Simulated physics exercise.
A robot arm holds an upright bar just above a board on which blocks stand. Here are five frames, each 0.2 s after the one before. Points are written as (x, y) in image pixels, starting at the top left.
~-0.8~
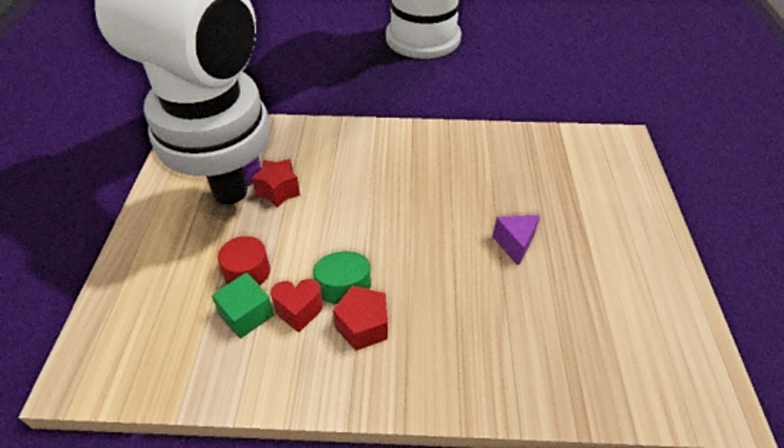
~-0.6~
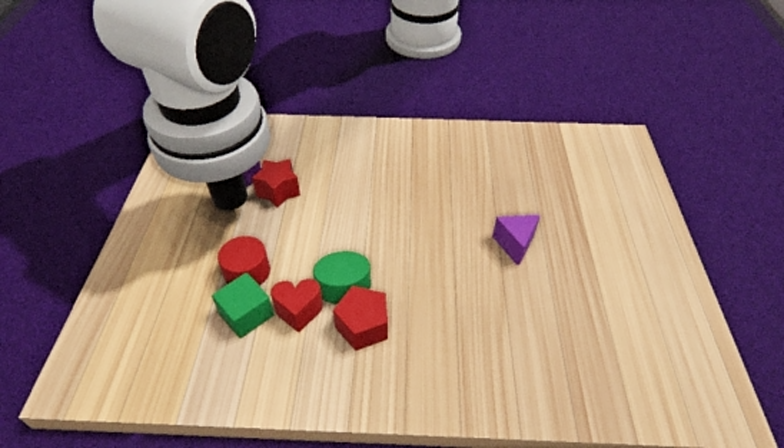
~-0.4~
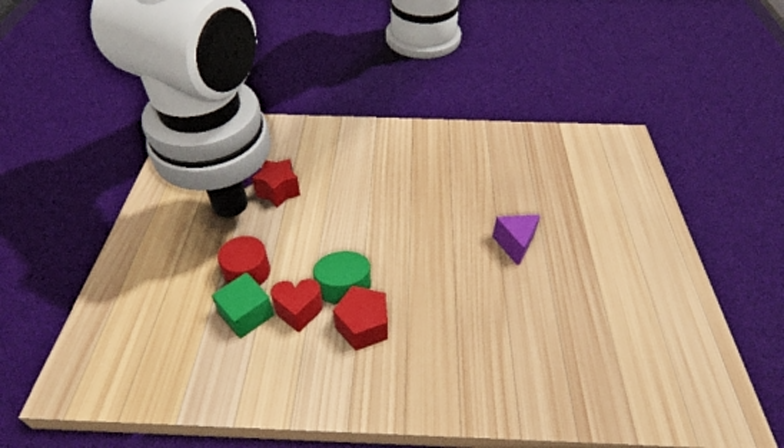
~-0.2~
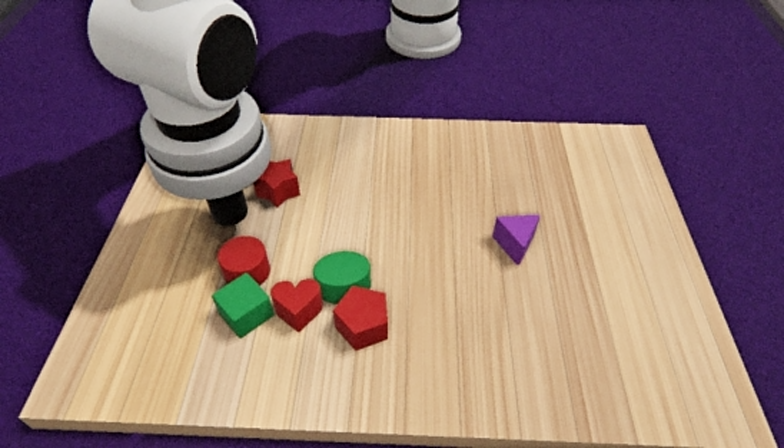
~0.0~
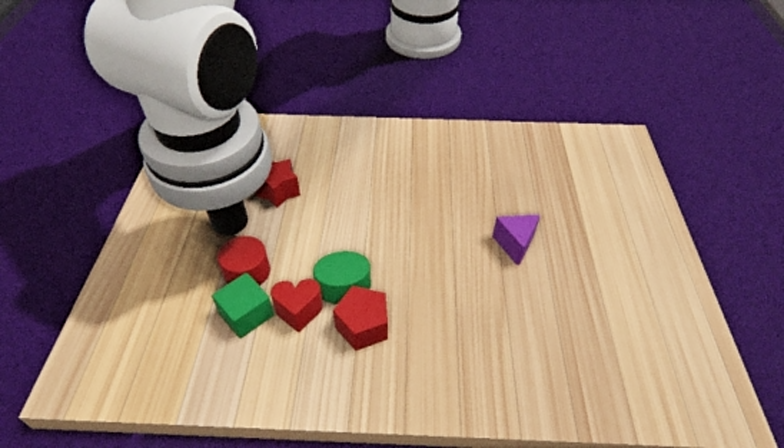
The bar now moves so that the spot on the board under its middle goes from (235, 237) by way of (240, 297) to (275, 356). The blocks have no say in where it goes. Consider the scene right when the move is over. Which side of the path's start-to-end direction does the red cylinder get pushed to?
The answer is left: Facing from the path's start to its end, that's where the red cylinder shifts.
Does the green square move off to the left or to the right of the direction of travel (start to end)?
Right-hand side.
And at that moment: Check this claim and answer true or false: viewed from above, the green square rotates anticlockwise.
That is false.
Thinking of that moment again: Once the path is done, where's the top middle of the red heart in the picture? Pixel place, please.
About (336, 332).
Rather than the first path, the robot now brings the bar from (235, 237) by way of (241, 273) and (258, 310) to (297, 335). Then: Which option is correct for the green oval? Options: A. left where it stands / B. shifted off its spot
A (left where it stands)
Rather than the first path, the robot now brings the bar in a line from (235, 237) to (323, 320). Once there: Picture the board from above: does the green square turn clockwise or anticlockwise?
Spins clockwise.
What follows on the original path. One third of the way, bar at (233, 263); green square at (246, 323), turned 55° clockwise; red cylinder at (258, 282); red heart at (302, 298).
Two thirds of the way, bar at (243, 306); green square at (245, 365), turned 80° clockwise; red cylinder at (275, 324); red heart at (325, 314), turned 65° anticlockwise; red pentagon at (374, 307).
At the end, bar at (271, 344); green square at (244, 386), turned 110° clockwise; red cylinder at (307, 365); red heart at (336, 332), turned 135° anticlockwise; red pentagon at (377, 305).
